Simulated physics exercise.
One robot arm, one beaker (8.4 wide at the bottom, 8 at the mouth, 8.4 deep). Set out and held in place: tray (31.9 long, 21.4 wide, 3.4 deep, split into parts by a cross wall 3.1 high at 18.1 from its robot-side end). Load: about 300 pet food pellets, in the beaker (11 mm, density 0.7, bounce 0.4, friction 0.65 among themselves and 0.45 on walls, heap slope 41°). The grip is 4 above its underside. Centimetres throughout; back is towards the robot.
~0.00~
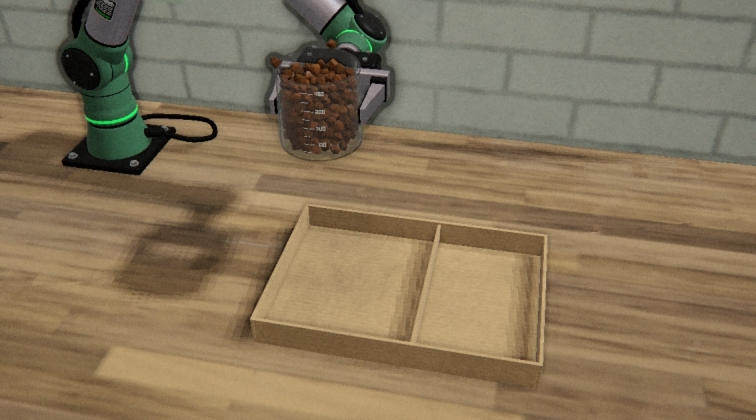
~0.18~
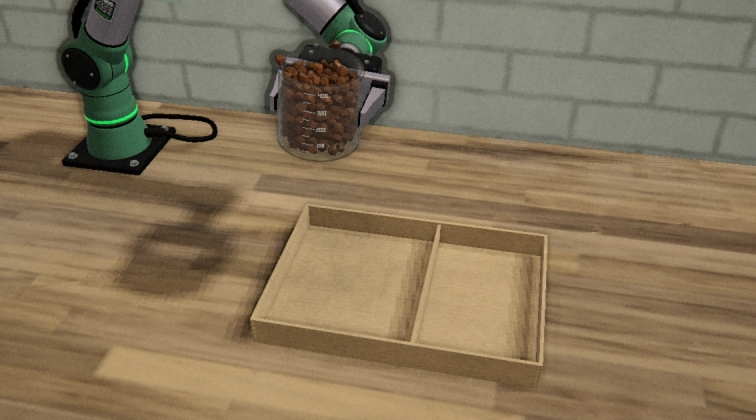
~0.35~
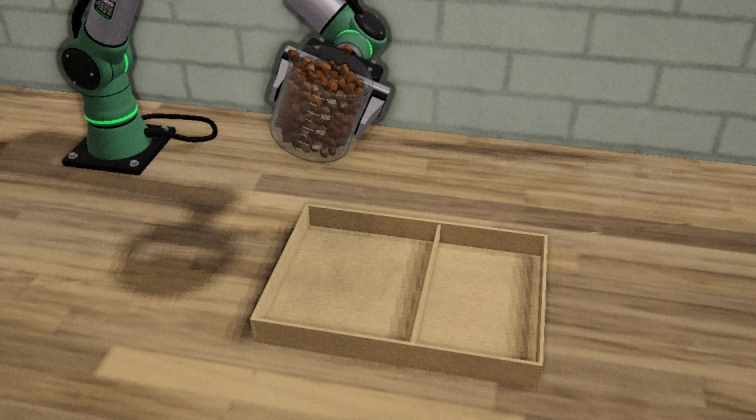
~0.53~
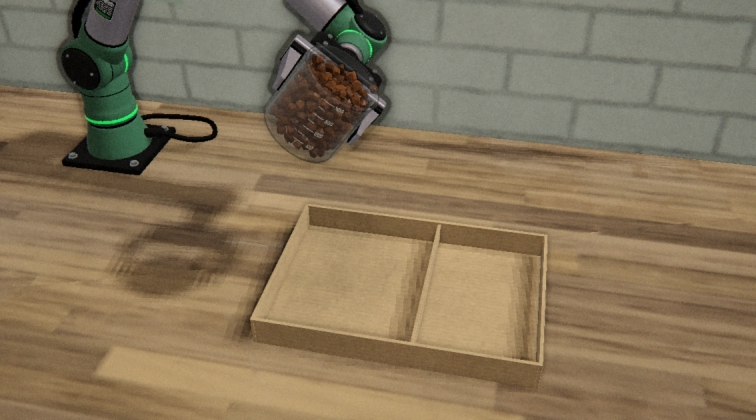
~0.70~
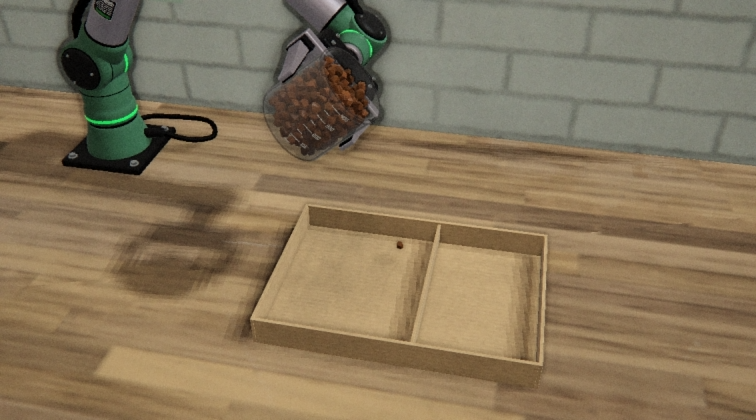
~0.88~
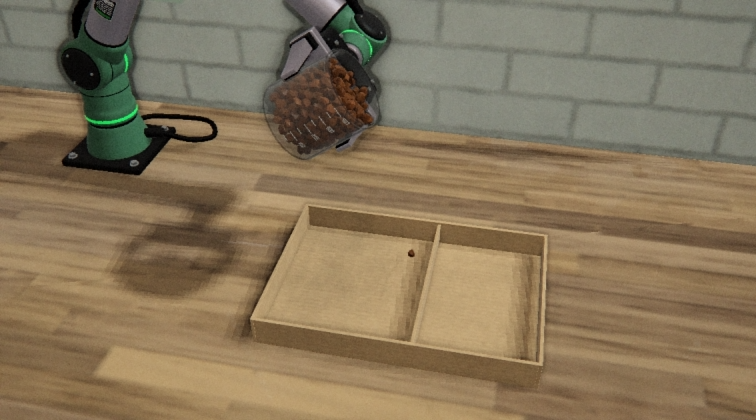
Robot arm tilting a clear beaker of brown pellets above a divided wooden tray, one pellet dropping into the left compartment.
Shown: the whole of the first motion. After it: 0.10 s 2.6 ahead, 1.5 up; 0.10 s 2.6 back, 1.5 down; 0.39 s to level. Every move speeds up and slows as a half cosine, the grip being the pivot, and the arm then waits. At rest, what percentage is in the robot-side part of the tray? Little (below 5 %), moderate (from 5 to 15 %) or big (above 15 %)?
Answer: Moderate; from 5 to 15 % of the pet food pellets finish in the robot-side part of the tray.
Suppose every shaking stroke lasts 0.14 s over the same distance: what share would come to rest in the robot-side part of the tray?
In that case some 5 per cent.
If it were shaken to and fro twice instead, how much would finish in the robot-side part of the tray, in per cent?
In that case some 15 per cent.
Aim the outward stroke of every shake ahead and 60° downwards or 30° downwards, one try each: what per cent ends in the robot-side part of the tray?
About 0 and 0 per cent.
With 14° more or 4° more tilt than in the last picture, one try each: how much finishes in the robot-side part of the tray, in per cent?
About 15 and 10 per cent.
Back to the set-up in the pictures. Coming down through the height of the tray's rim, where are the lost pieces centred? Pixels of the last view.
Around (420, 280).
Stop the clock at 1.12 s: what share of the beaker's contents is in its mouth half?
About 45 per cent.
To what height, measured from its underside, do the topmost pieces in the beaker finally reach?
Some 9.0 cm.
After 1.12 s, tilted 55° forward, highest piece 29 above the table; 265 in the beaker, 1 in the robot-side part, 36 in flight or on a rim.
After 1.35 s, tilted 12° forward, highest piece 31 above the table; 258 in the beaker, 24 in the robot-side part, 17 in the far-side part, 3 in flight or on a rim.
After 1.67 s, level, highest piece 31 above the table; 258 in the beaker, 27 in the robot-side part, 17 in the far-side part.
After 2.72 s, level, highest piece 31 above the table; 258 in the beaker, 27 in the robot-side part, 17 in the far-side part.
At rest, 258 in the beaker, 27 in the robot-side part, 17 in the far-side part. That is 9 % in the robot-side part of the tray.
